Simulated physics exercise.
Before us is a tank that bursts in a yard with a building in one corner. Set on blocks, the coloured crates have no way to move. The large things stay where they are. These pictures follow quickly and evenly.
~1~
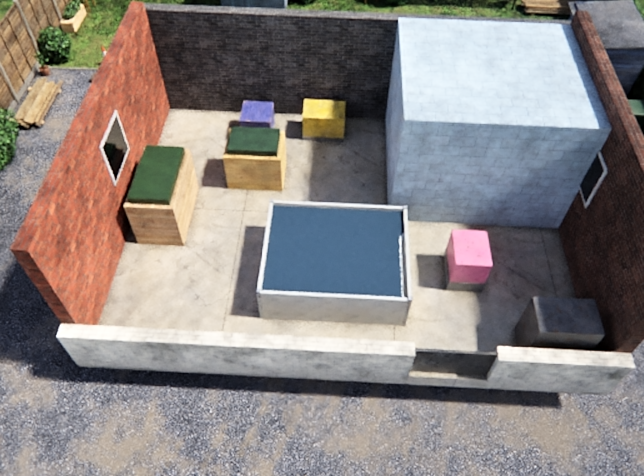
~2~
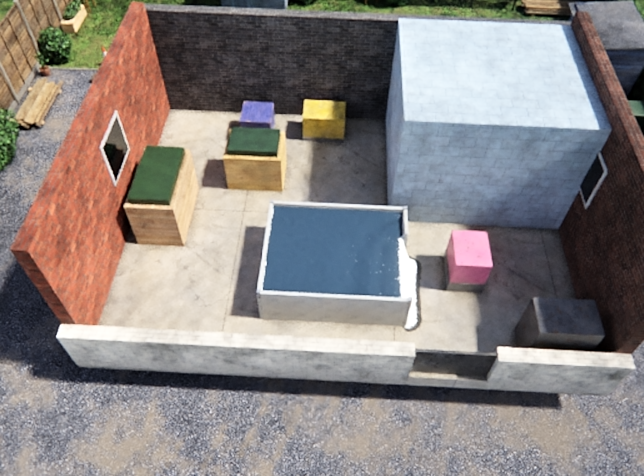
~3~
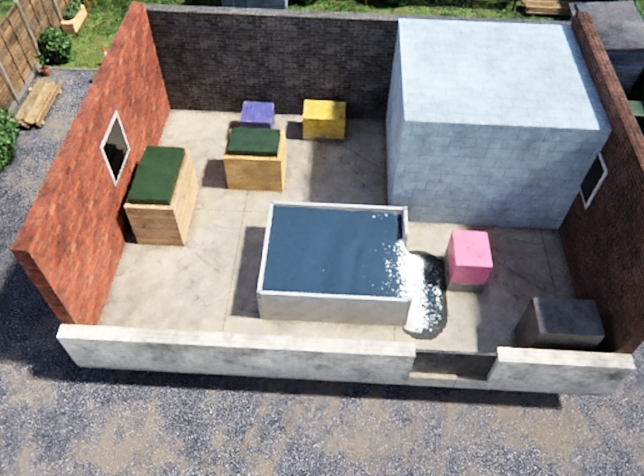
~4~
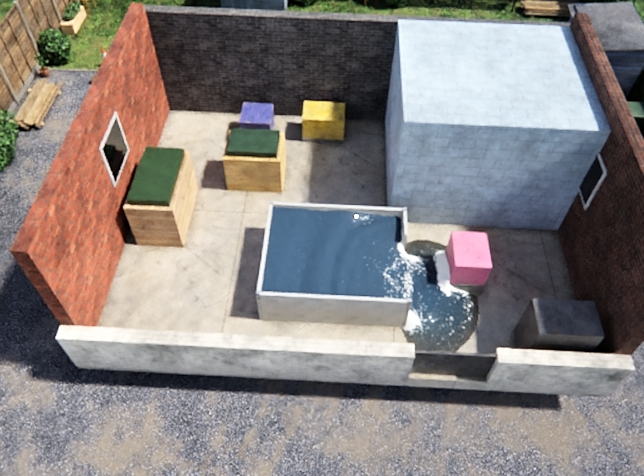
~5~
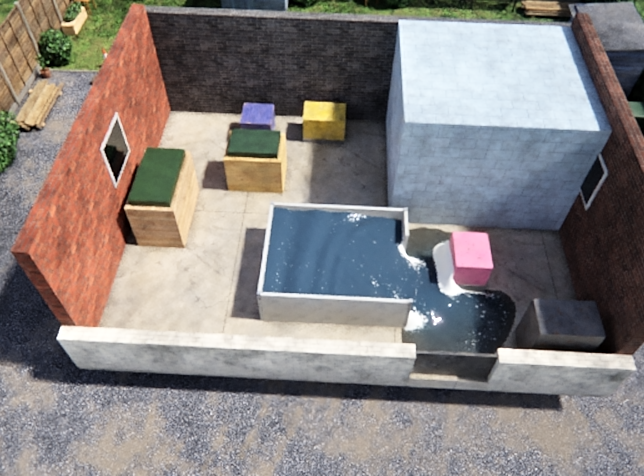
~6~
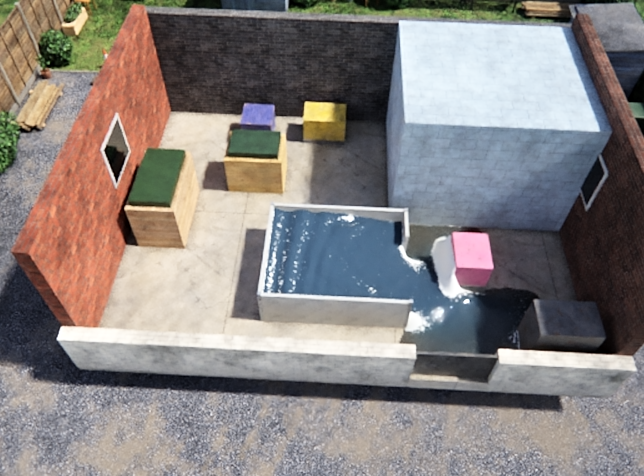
The clip opens on a walled yard with a pale building in one corner, coloured crates and an open tank of still, dark water. The tank's right side gives way and water pours out, foaming across the floor, then spreads around the pink crate and reaches the dark grey block.
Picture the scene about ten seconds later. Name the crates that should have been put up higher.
As I see it, the yellow crate remains clear of the water all along. The pink crate doesn't remain clear of the water all along. The blue crate doesn't remain clear of the water all along.
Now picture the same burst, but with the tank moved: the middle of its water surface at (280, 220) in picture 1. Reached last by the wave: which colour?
Blue-painted one.
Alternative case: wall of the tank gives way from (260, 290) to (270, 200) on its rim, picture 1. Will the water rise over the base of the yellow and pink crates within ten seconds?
In that case the yellow one is flooded and the pink one is never flooded.
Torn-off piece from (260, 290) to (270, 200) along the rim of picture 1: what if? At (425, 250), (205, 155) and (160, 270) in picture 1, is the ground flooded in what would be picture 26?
The first comes out untouched, the second soaked, the third soaked.
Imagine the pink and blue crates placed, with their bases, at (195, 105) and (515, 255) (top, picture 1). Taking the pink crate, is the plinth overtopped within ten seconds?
The pink simply stays high and dry.
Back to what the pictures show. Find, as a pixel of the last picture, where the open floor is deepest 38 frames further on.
Near (517, 371).
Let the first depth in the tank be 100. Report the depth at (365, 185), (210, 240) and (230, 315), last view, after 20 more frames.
About 0, 0 and 2 per cent.
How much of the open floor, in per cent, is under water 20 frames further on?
Estimated share: Around 50 %.
A moment on, water covers 20 % of the floor; the yellow crate not reached, the pink crate water round its plinth, the blue crate not reached.
Next, water covers 30 % of the floor; the yellow crate not reached, the pink crate water round its plinth, the blue crate not reached.
Then, water covers 50 % of the floor; the yellow crate not reached, the pink crate water round its plinth, the blue crate not reached.
Later, water covers 70 % of the floor; the yellow crate water round its plinth, the pink crate water round its plinth, the blue crate water round its plinth.
In the end, water covers 100 % of the floor; the yellow crate stayed above the water, the pink crate was topped, the blue crate was topped.
